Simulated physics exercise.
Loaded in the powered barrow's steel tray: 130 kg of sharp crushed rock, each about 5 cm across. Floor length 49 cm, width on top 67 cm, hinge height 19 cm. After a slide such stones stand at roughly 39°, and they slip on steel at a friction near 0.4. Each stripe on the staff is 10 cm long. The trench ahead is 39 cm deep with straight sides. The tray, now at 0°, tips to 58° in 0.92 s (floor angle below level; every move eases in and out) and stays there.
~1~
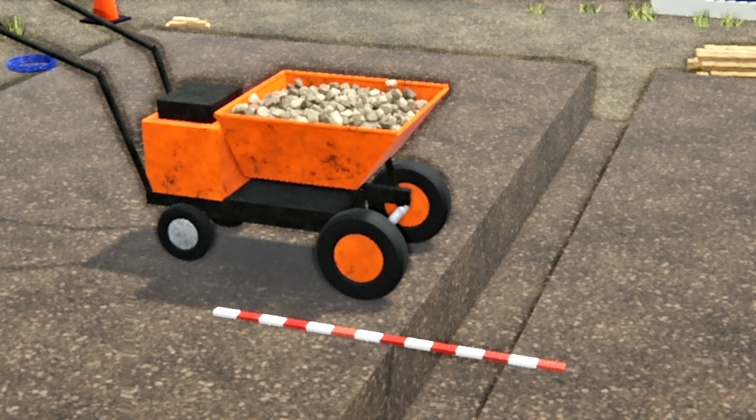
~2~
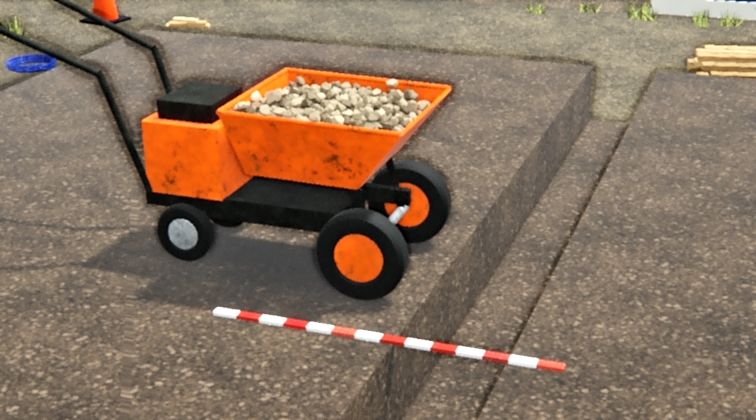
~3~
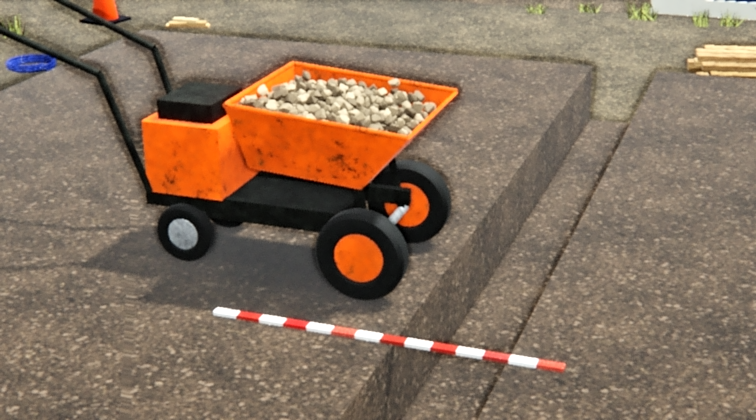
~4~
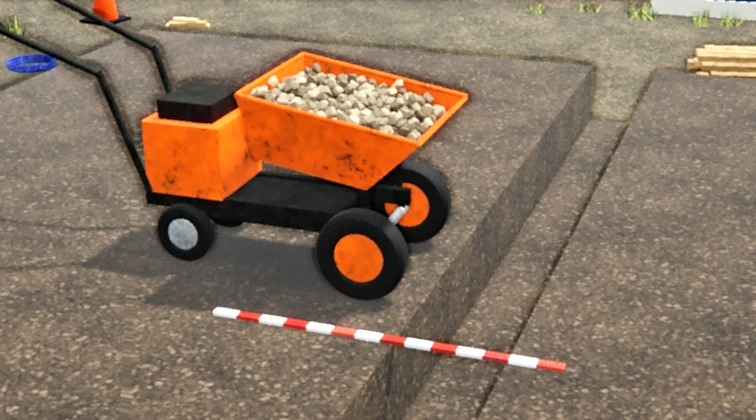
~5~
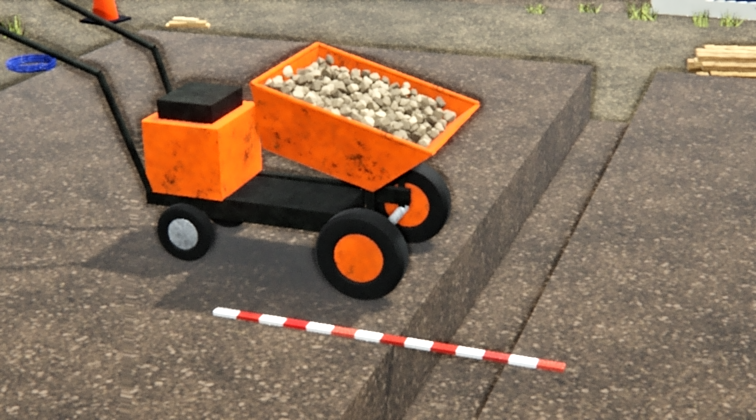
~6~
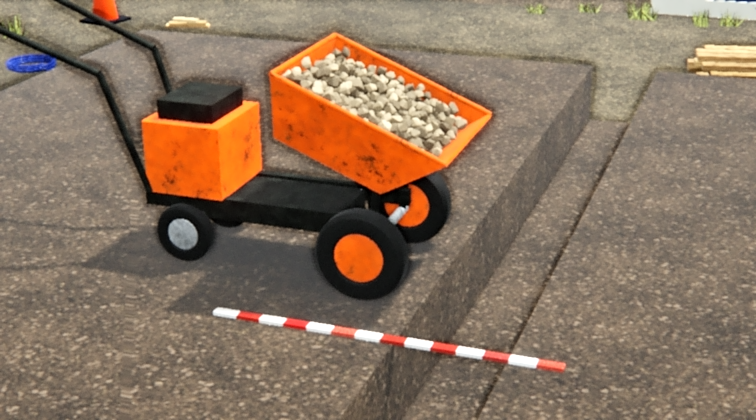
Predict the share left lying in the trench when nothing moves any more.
Roughly 16 per cent ends in the trench.
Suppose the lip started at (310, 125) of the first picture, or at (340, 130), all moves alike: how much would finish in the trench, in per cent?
About 35 and 35 per cent.
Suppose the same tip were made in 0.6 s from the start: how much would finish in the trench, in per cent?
It would be near 10 per cent.
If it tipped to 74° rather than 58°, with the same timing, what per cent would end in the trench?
Then about 50 per cent.
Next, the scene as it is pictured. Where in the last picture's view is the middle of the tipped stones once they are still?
Near (558, 288).
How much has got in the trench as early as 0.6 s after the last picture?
Some 5 per cent.
Then, 0.3 s after the last picture the floor is at 49°, 100 % in the tray; the foremost stones are at (489, 194).
Then, 0.6 s after the last picture the floor is at 58°, 88 % in the tray, 6 % in the trench, 6 % past the trench; the foremost stones are at (576, 291).
Then, 1.0 s after the last picture the floor is at 58°, 70 % in the tray, 9 % in the trench, 21 % past the trench; the foremost stones are at (662, 308).
Then, 2.9 s after the last picture the floor is at 58°, 62 % in the tray, 16 % in the trench, 21 % past the trench; the foremost stones are at (689, 304).
